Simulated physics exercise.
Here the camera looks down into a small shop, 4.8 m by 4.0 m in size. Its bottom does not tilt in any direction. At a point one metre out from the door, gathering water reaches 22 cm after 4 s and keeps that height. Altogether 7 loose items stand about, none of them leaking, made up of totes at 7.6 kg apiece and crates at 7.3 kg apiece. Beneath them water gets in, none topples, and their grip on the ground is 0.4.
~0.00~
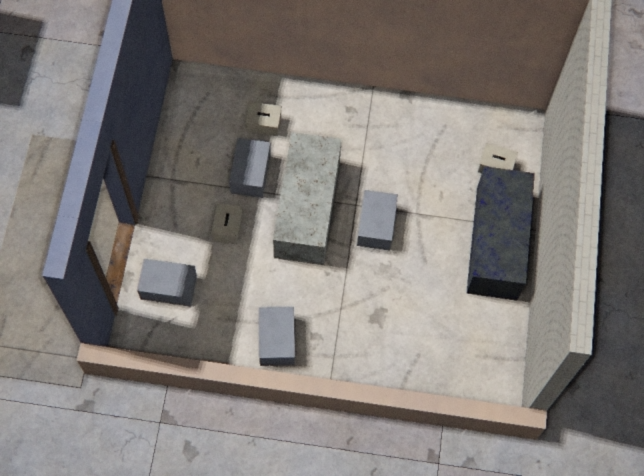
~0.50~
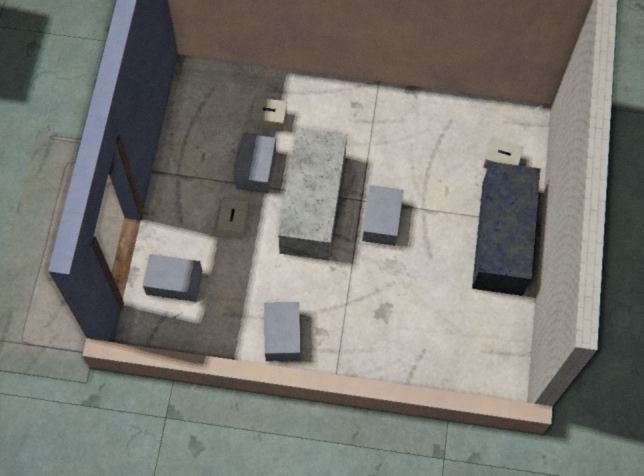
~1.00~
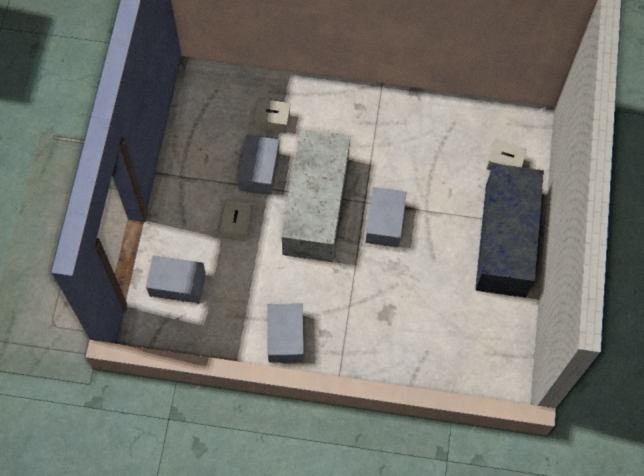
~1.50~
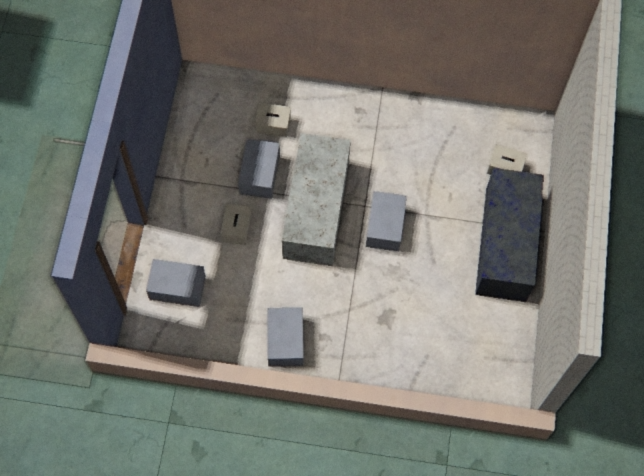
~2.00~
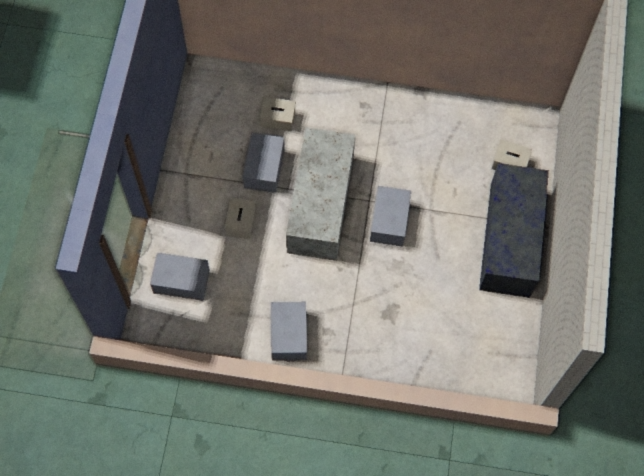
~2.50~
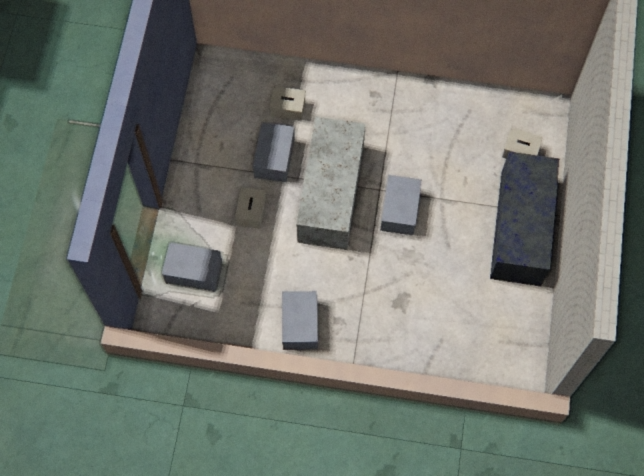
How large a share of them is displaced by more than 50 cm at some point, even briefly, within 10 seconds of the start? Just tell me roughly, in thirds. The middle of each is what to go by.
The highest of three bands.
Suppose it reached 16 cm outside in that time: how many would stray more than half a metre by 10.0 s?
Count: 4.
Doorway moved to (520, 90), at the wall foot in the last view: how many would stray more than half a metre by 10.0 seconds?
You'd get 3 in that case.
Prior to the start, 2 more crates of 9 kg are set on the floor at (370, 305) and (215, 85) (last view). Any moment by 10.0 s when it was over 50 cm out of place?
The first: Farther. The second: Not as far.
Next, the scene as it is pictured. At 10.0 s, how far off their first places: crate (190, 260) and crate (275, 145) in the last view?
The first is 350 cm from its start, the second 100 cm.
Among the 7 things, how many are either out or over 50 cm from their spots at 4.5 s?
I get 1.
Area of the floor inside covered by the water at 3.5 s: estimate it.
Roughly 3.0 m2 of it is wet.
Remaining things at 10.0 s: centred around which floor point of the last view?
I'd say about (403, 181) in the last view.
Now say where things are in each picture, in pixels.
A crate at (166, 278) rests on the ground; a tote at (499, 158) rests on the ground; water covers 0.0 m2; 0 of 7 have shifted, in the first picture.
A crate at (172, 273) rests on the ground; a tote at (504, 153) rests on the ground; water covers 0.0 m2; 0 of 7 have shifted, in the second picture.
A crate at (175, 275) rests on the ground; a tote at (508, 155), on the bottom; water covers 0.0 m2; 0 of 7 have shifted, in the third picture.
A crate at (175, 278) rests on the ground; a tote at (508, 159), on the bottom; 0.0 m2 under water; 0 of 7 have shifted, in the fourth picture.
A crate at (179, 272) rests on the ground; a tote at (513, 155) rests on the ground; 0.0 m2 under water; 0 of 7 have shifted, in the fifth picture.
A crate at (191, 262), on the bottom; a tote at (524, 143) rests on the ground; water covers 0.4 m2; 0 of 7 have shifted, in the sixth picture.
After 3.5 s 1 of 7 are over 50 cm from their spots; 0 afloat.
After 4.5 s 1 of 7 are over 50 cm from their spots; 1 afloat.
After 7.0 s 5 of 7 are over 50 cm from their spots; 2 afloat.
After 10.0 s 5 of 7 are over 50 cm from their spots, and 5 have been at some point; 4 afloat.
